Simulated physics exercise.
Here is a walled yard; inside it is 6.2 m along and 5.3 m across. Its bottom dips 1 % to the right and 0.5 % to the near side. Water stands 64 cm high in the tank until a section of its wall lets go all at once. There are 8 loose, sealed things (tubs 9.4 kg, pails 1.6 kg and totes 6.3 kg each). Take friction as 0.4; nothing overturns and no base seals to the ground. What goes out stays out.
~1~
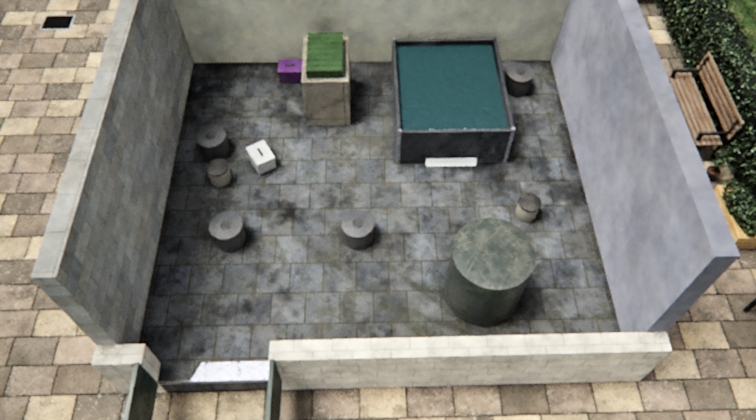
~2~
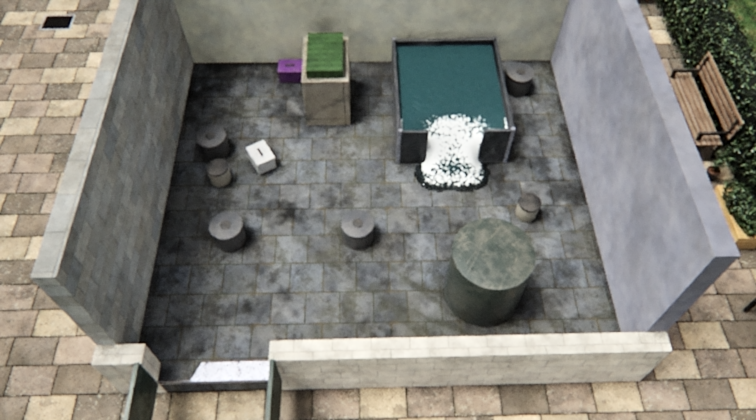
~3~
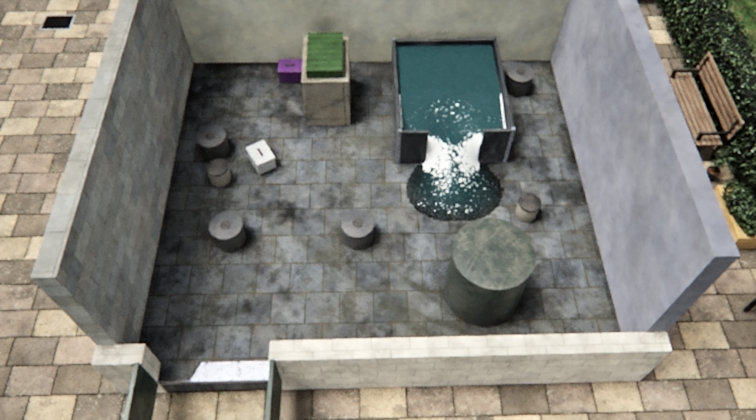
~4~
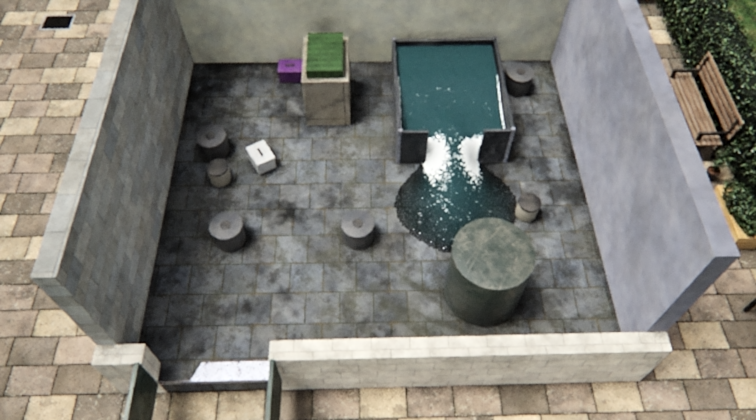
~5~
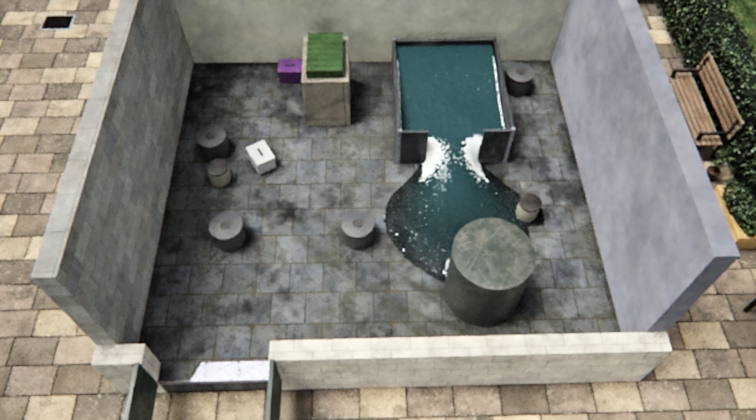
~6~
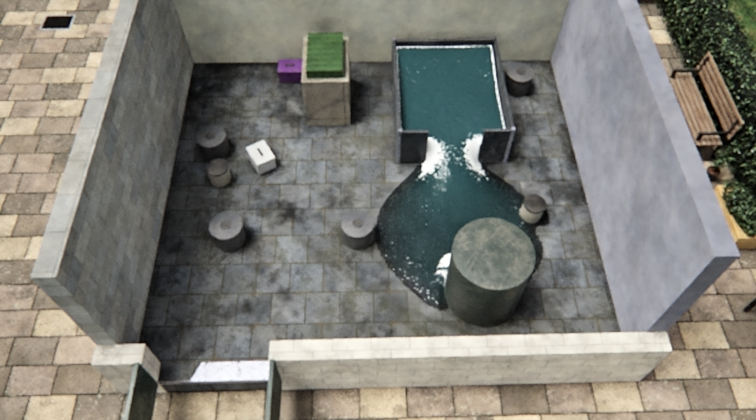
In a walled yard, water pours from a tank and spreads around a large cylinder.
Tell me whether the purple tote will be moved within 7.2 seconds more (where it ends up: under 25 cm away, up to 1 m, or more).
The purple tote holds its place.
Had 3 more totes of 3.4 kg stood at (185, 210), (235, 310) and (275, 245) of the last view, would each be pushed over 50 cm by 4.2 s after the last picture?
In that order: Past it, over, short of it.
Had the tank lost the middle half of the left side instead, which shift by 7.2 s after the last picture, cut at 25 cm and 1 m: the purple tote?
In that case the purple tote ends far away.
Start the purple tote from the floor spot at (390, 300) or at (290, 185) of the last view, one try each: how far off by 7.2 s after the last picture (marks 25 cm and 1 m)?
In that order: It ends far away; it stays put.
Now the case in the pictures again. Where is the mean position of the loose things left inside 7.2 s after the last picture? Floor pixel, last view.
Around (330, 136).
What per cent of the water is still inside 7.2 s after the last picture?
About 90 per cent.
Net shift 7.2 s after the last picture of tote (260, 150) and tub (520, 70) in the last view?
In turn: 20 cm, 20 cm.
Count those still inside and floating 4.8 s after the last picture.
I count 2.
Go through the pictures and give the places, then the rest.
In the first picture, the purple tote at (290, 66), on the bottom; 2.9 m2 under water; 0 of 8 have shifted.
In the second picture, the purple tote at (290, 66) rests on the ground; 3.4 m2 under water; 0 of 8 have shifted.
In the third picture, the purple tote at (290, 66), on the bottom; 4.1 m2 under water; 0 of 8 have shifted.
In the fourth picture, the purple tote at (290, 66) rests on the ground; 5.0 m2 under water; 0 of 8 have shifted.
In the fifth picture, the purple tote at (290, 66) rests on the ground; 5.8 m2 under water; 0 of 8 have shifted.
In the sixth picture, the purple tote at (290, 66) rests on the ground; 6.6 m2 under water; 1 of 8 have shifted.
Then, 0.9 s after the last picture the purple tote is near (290, 66), 0.0 m from its start, aground; 0 of 8 are out; 1 afloat.
Then, 2.8 s after the last picture the purple tote is near (290, 66), 0.0 m from its start, aground; 0 of 8 are out; 1 afloat.
Then, 4.8 s after the last picture the purple tote is near (290, 66), 0.0 m from its start, aground; 0 of 8 are out; 2 afloat.
Then, 7.2 s after the last picture the purple tote is near (290, 66), 0.0 m from its start, aground; 0 of 8 are out; 3 afloat.
